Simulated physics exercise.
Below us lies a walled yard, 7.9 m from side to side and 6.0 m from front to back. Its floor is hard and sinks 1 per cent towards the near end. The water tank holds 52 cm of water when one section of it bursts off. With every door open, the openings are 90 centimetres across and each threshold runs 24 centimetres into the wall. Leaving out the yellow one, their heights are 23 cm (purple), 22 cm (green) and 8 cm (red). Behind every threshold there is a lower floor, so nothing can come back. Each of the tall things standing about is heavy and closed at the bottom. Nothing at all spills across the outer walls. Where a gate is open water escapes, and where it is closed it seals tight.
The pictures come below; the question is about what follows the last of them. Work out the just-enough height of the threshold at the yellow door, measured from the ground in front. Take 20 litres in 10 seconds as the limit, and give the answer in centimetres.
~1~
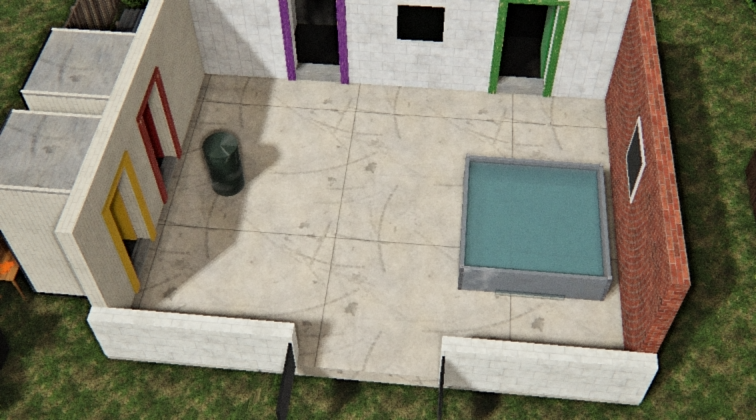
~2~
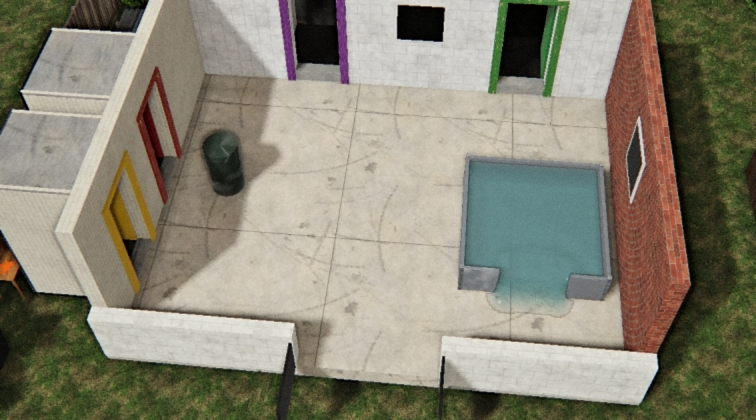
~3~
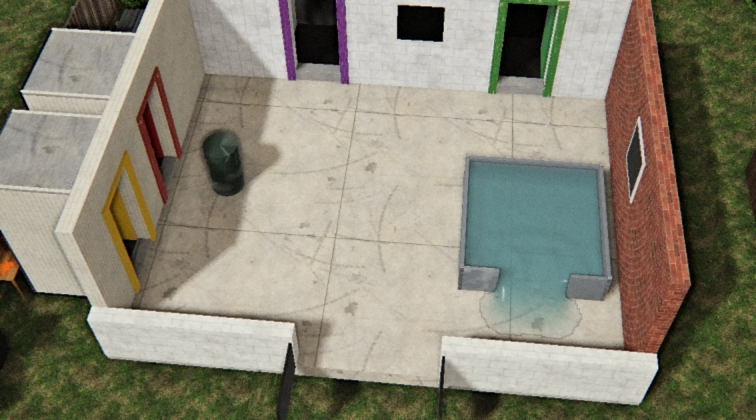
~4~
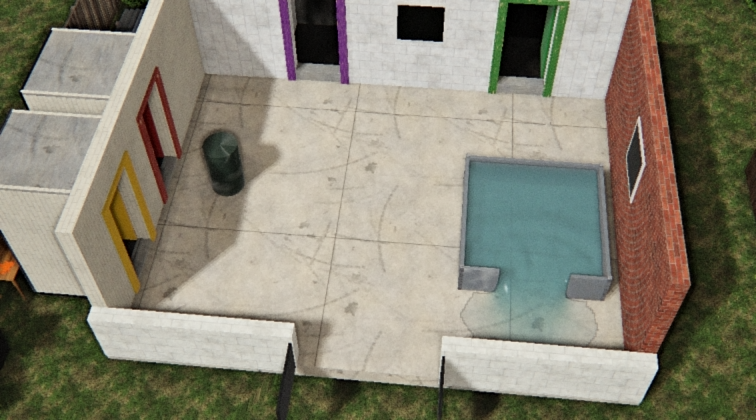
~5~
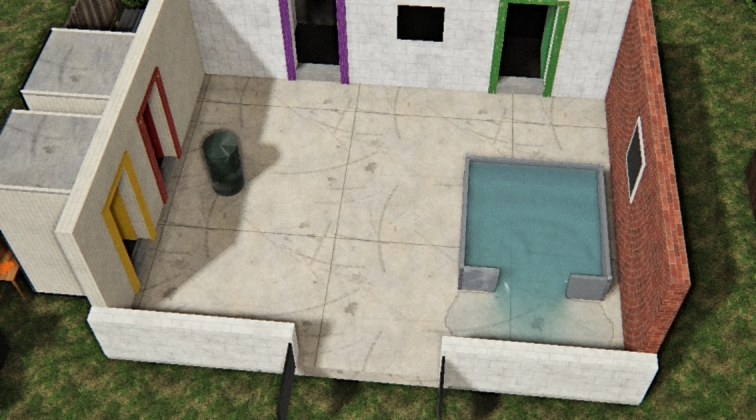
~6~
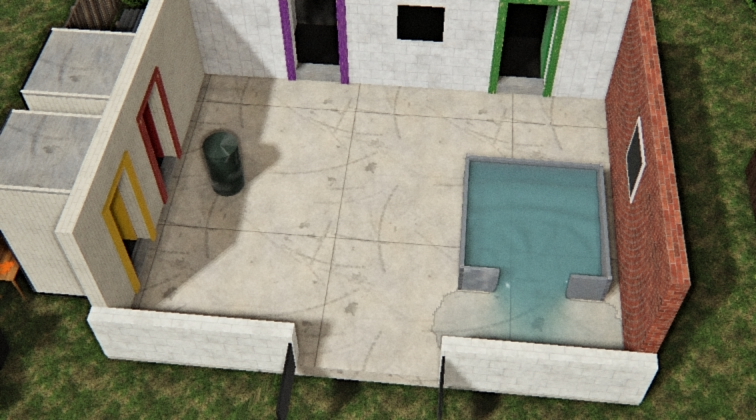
It works out at roughly 6.5 cm.
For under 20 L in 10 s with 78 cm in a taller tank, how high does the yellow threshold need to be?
I'd say close to 12.0 cm.
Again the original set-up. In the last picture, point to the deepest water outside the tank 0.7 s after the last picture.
Look close to (617, 379).
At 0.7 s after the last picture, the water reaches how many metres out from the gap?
Reach: Approx. 2.8 m.
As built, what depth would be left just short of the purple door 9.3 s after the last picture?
You'd measure close to 1.5 cm there.
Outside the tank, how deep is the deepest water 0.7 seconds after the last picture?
About 48 cm at most.
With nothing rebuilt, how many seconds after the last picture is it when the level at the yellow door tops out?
The level tops out around 4.5 s.
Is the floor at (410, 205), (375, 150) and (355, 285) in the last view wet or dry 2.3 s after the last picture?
In order: Untouched, untouched, soaked.
Then, 0.7 s after the last picture water covers 10 % of the floor, deepest (48 cm) near (617, 379); it has not reached the yellow door.
Then, 2.3 s after the last picture water covers 30 % of the floor, deepest (34 cm) near (617, 379); it has not reached the yellow door.
Then, 9.3 s after the last picture water covers 90 % of the floor, deepest (14 cm) near (605, 378); 7 cm at the yellow door, 16 litres in over its 7 cm threshold.
At the yellow door as built, the water peaked near 10 cm, 4.5 s after the last picture.
With a threshold of 5.5 cm, 37 litres would have come in within the 10 s; with 7.5 cm, 11 litres. So under 20 litres takes about 6.5 cm.
